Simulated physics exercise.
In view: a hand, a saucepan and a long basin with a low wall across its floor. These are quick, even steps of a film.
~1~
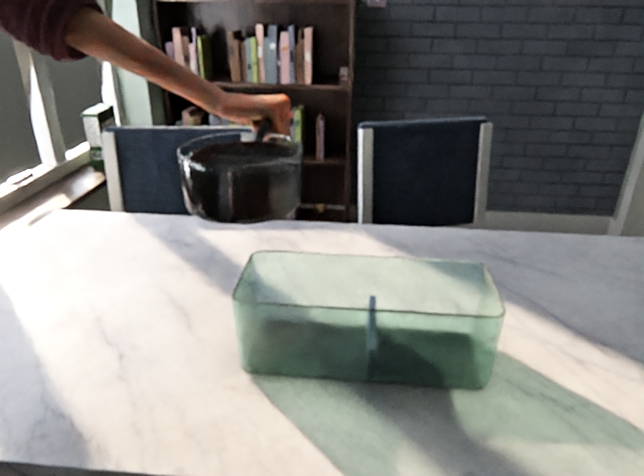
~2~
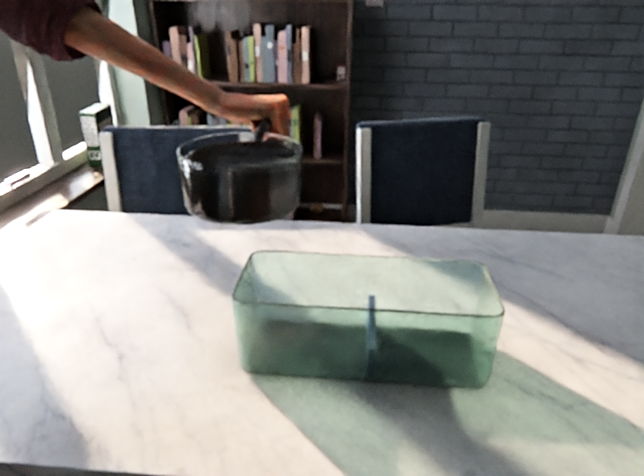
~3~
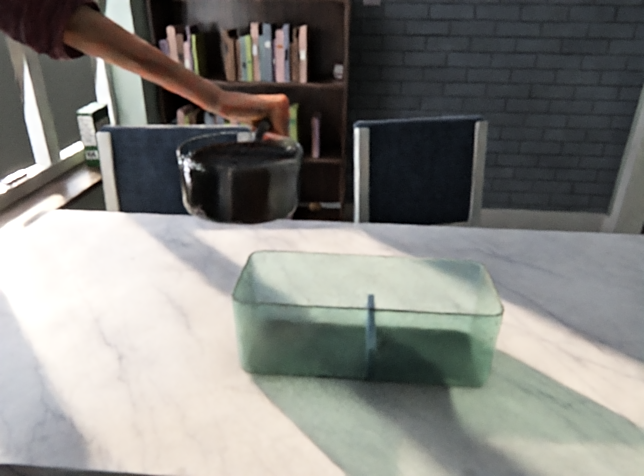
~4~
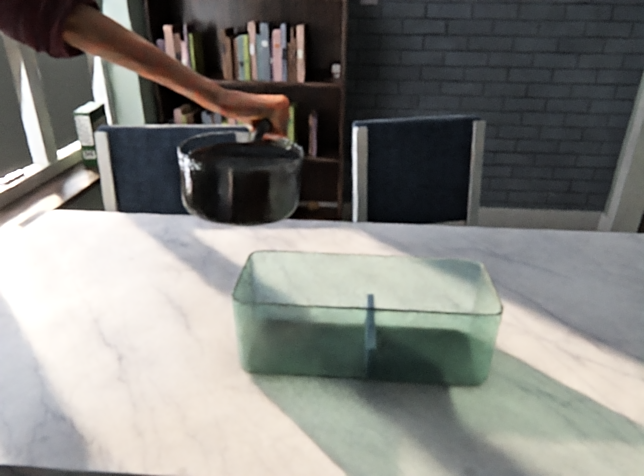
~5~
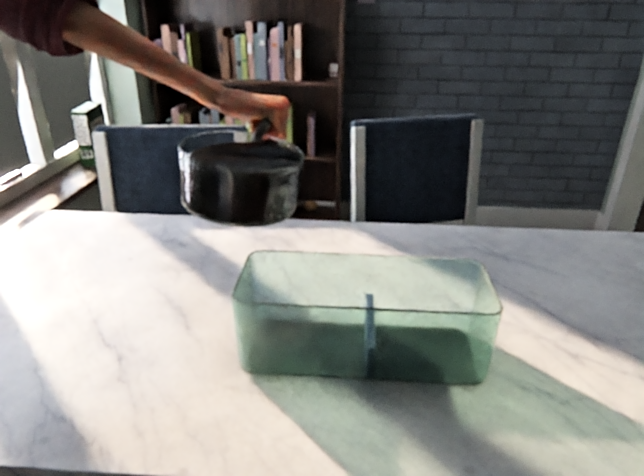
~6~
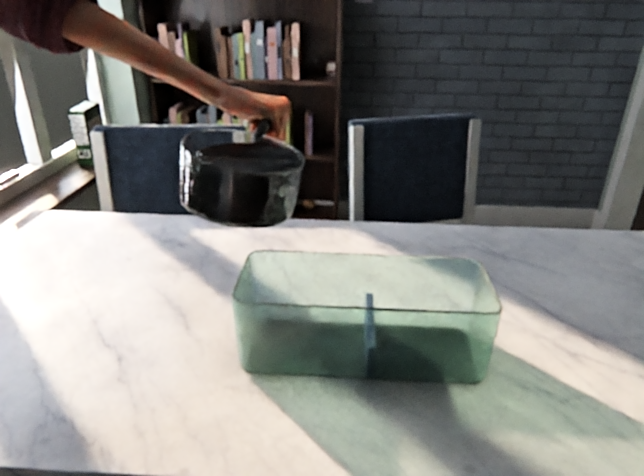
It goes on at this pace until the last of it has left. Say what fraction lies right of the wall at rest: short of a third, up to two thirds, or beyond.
The share right of the wall is less than a third.
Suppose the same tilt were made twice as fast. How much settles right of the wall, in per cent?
Some 15 per cent.
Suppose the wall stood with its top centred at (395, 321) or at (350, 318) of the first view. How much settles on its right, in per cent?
Roughly 0 per cent, and 55 per cent.
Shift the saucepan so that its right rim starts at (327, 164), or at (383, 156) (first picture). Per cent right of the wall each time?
In turn 55 and 95 in a hundred.
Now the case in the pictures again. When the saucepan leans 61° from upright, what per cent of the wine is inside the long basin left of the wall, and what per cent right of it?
Near 15 on the left, 0 on the right.
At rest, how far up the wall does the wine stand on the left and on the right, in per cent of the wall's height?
Near 70 on the left, 20 on the right.
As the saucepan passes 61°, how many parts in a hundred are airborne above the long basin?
Near 30 %.
A moment on, the saucepan is tipped part way and 52 per cent is still to pour, 16 is left of the wall and 2 right of it.
Next, the saucepan is tipped on its side and 9 per cent is still to pour, 63 is left of the wall and 19 right of it.
Then the saucepan is tipped right over and 0 per cent is still to pour, 78 is left of the wall and 20 right of it.
Later the saucepan is tipped right over and 0 per cent is still to pour, 79 is left of the wall and 20 right of it.
At rest 79 per cent lies left of the wall, 20 right of it and 1 outside.
